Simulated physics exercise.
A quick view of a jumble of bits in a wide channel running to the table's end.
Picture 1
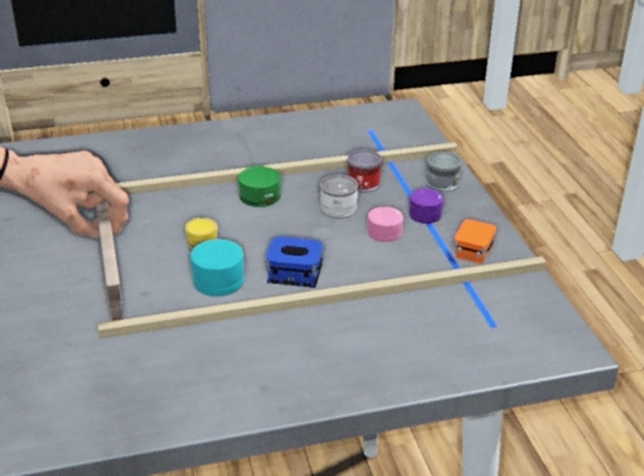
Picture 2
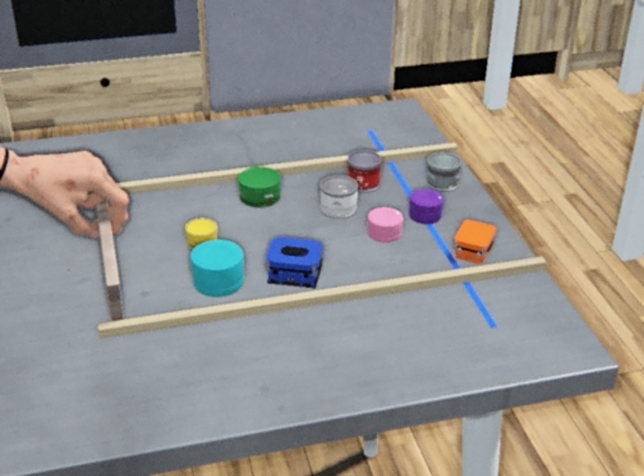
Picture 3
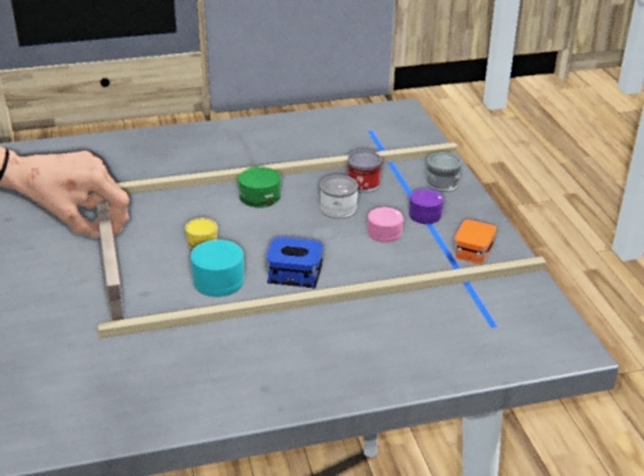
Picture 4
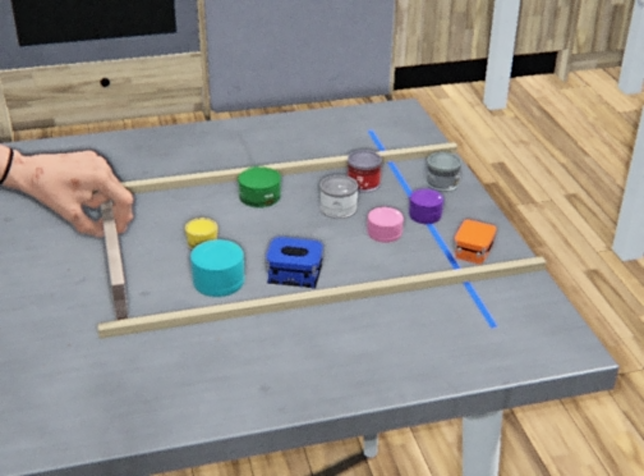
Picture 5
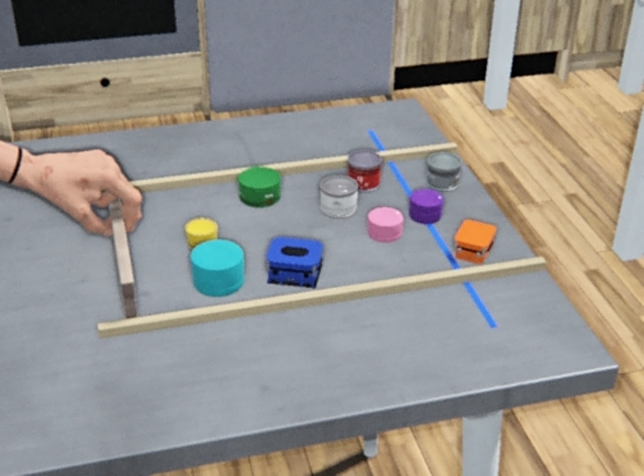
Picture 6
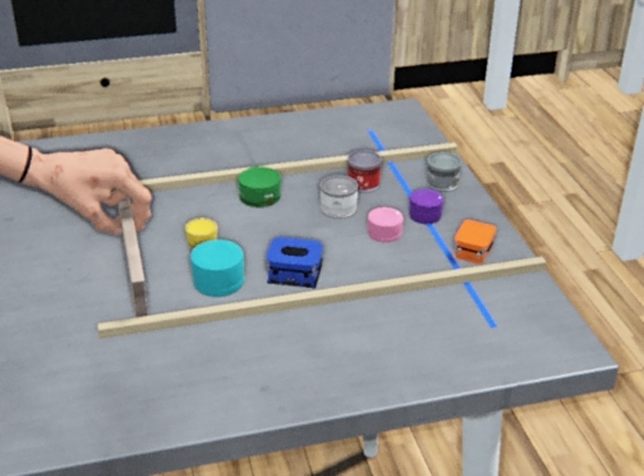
A hand held a wooden board upright at the left of a channel on a grey table, then slid it slightly right, while the colourful tubs, tins and orange case stayed still.
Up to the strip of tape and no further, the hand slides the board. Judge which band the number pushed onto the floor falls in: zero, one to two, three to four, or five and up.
It ends with a lone piece or a pair gone from the top.
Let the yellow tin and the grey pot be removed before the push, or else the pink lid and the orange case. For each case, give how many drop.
First 1, then 0.
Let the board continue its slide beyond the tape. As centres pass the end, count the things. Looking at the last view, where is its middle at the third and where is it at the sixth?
At (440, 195) for the third, at (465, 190) for the sixth.
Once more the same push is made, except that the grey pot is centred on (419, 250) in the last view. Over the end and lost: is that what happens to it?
From that start, the object then does not stay.
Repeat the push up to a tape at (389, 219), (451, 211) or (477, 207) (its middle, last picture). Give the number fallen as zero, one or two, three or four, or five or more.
First not one, then either three or four, then 5 or more.
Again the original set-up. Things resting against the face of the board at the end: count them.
My count gives 4.
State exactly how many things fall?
In all, 1 of them.
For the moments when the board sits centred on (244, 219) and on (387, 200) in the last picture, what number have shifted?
First 3, then 10.
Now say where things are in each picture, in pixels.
In the first picture, grey pot (444, 172); orange case (475, 243); purple lid (426, 206); board (107, 237); tape (423, 214).
In the second picture, orange case (474, 244); pink lid (385, 225).
In the third picture, purple lid (426, 206); red tin (364, 171).
In the fourth picture, grey pot (444, 172); white tin (339, 197).
In the fifth picture, orange case (474, 244); green tub (260, 187).
In the sixth picture, grey pot (444, 172); orange case (474, 244); purple lid (426, 206); board (128, 234); tape (423, 214).
Early on, none off yet; grey pot at rest near (444, 172); orange case at rest near (474, 244); purple lid at rest near (426, 206).
Finally, the number that fall off is one or two; lost, orange case.
